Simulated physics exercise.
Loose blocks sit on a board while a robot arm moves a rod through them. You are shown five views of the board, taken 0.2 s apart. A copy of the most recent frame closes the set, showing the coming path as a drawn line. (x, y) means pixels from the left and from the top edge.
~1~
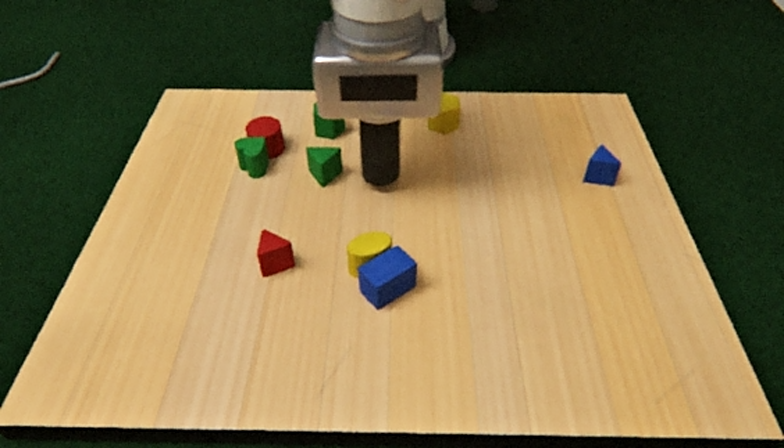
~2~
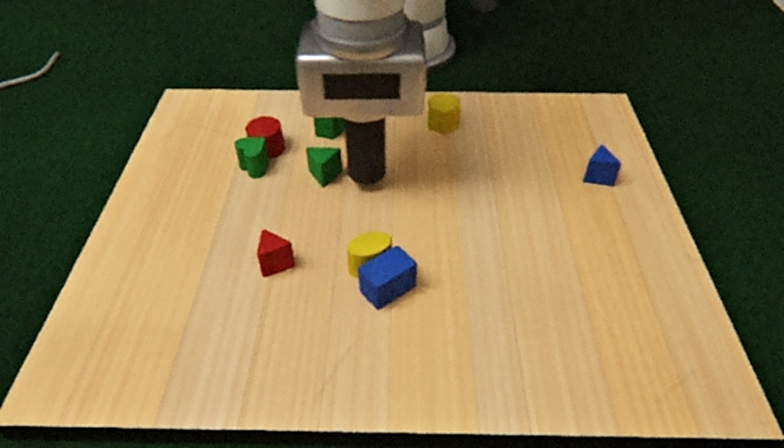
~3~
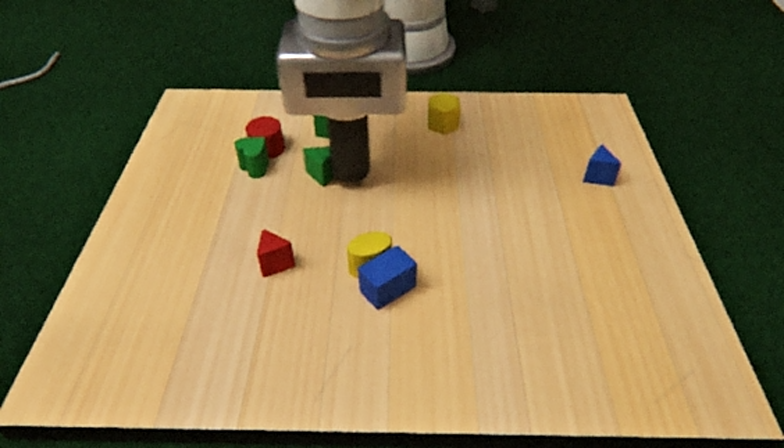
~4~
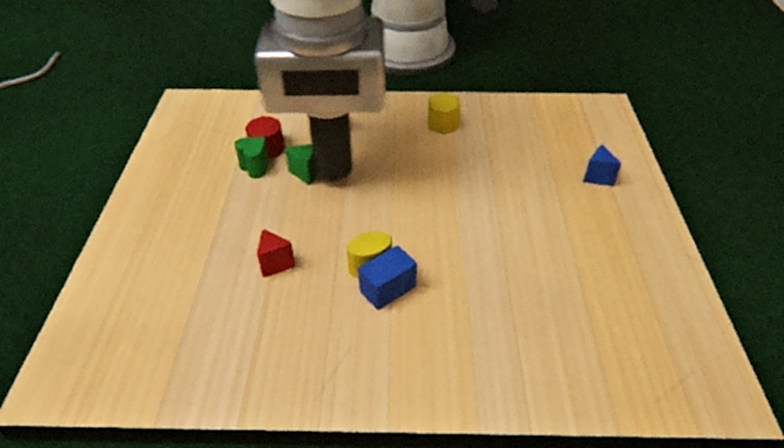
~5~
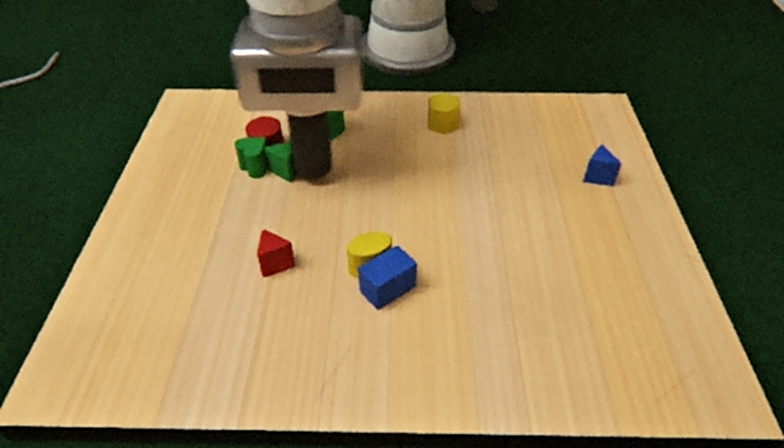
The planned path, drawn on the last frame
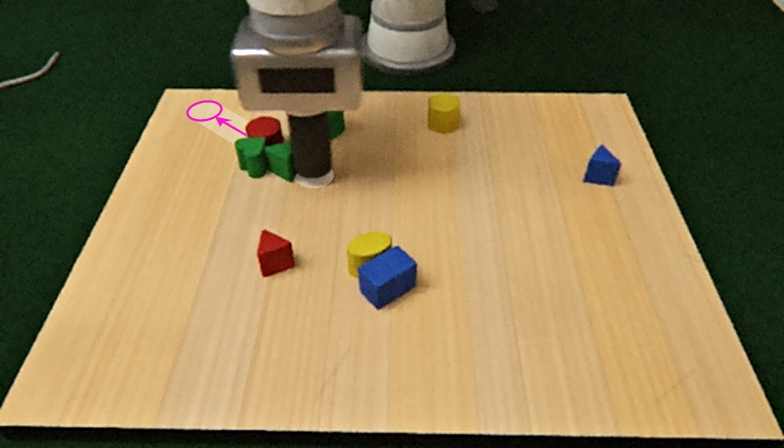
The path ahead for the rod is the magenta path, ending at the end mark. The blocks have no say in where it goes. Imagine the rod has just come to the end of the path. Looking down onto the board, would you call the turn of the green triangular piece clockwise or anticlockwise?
From the top, the block rotates counterclockwise.
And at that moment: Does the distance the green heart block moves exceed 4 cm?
No, it doesn't check out.
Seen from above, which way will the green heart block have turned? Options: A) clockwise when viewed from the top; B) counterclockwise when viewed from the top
A - clockwise when viewed from the top.
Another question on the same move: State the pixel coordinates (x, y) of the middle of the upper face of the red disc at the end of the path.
Close to (172, 80).
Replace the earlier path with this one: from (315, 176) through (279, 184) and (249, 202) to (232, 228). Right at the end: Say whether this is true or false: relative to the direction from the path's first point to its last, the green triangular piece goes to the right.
True
The line goes in a line from (315, 176) to (205, 111).
On the path given first. One third of the way, rod at (272, 142); green heart block at (230, 145), turned 30° clockwise; red disc at (245, 116); green triangular piece at (255, 147), turned 60° anticlockwise.
Two thirds of the way, rod at (236, 122); green heart block at (230, 145), turned 30° clockwise; red disc at (209, 97); green triangular piece at (255, 147), turned 60° anticlockwise.
At the end, rod at (202, 102); green heart block at (230, 145), turned 30° clockwise; red disc at (172, 80); green triangular piece at (255, 147), turned 60° anticlockwise; green five-sided block unmoved.
